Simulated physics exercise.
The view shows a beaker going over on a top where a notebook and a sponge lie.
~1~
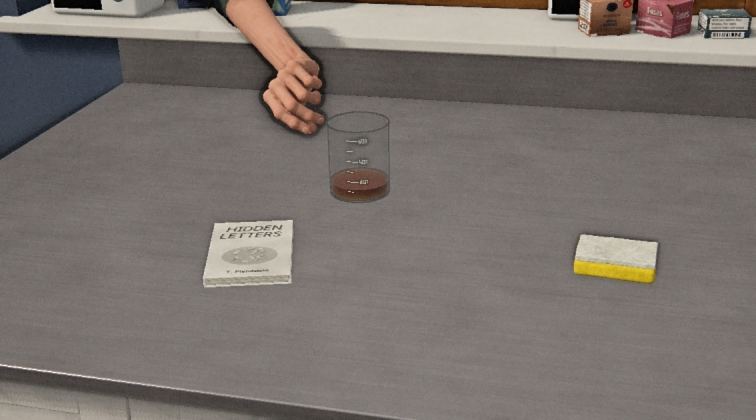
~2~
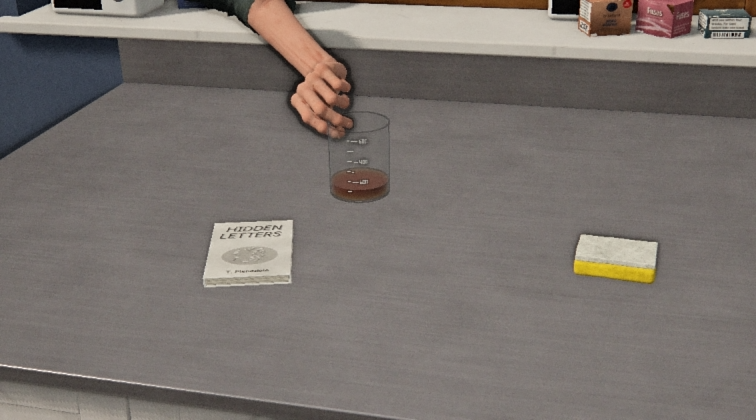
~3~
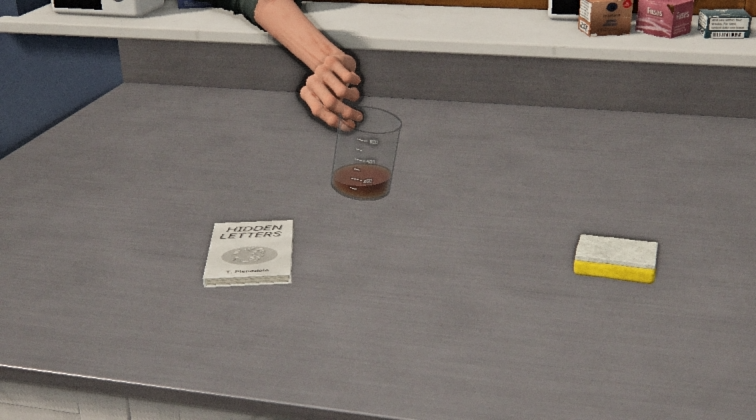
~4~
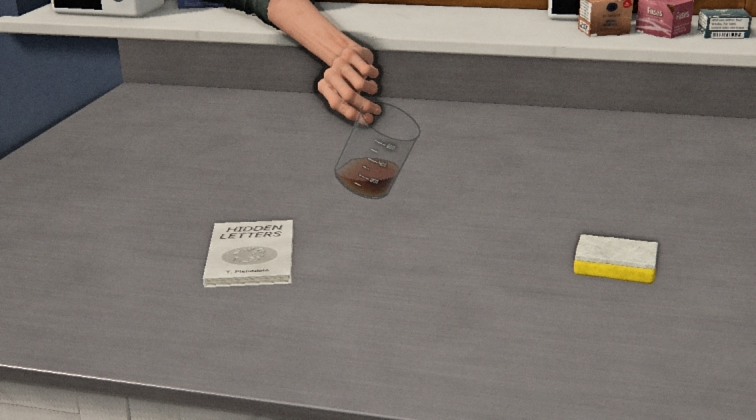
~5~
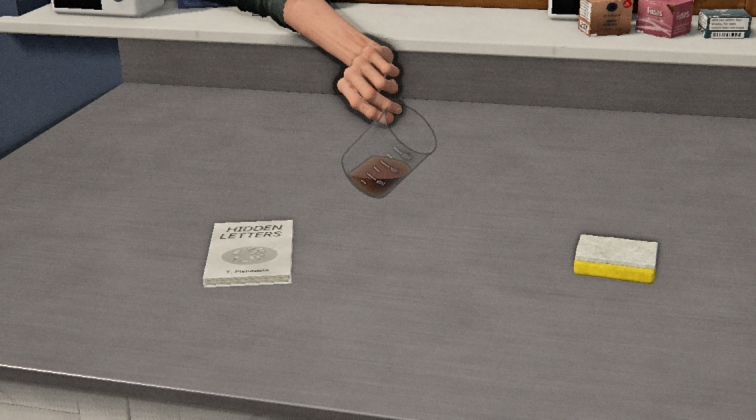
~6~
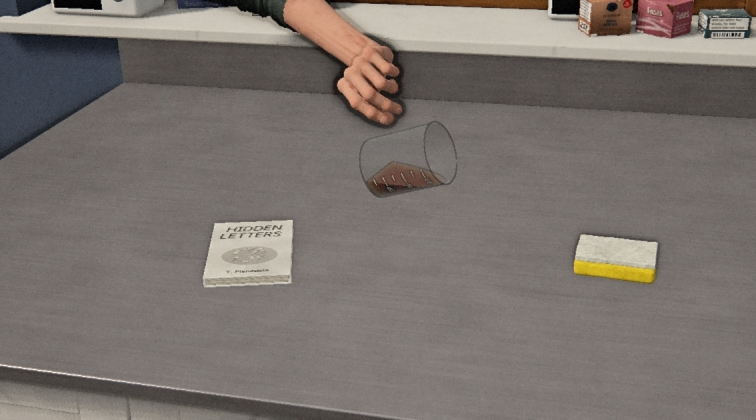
A clear beaker with a little reddish-brown liquid stands on a grey countertop, seen from slightly above by a still camera. A white notebook titled "Hidden Letters" lies to the left, a white-and-yellow sponge to the right, and small boxes sit on a white ledge behind. A hand reaches in from the back, pushes the beaker's rim rightward, and the beaker leans further and further until it is nearly on its side.
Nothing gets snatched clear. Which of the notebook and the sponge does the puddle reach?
In order: The notebook stays clear of it I'd say; the sponge gets caught in it I'd say.
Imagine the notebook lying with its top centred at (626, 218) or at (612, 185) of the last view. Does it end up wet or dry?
The first try leaves it sitting in the spill; the second leaves it sitting in the spill.
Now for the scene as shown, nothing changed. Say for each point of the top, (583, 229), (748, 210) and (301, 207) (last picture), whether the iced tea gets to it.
Lab note - spot 1: Contact; spot 2: No contact; spot 3: No contact.
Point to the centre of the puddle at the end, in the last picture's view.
(617, 240).
Shortly, the puddle covers about as much as a plate; the notebook is still dry; the sponge is soaking at its edge.
At the finish, the puddle covers about as much as a plate; the notebook is still dry; the sponge is soaking at its edge.
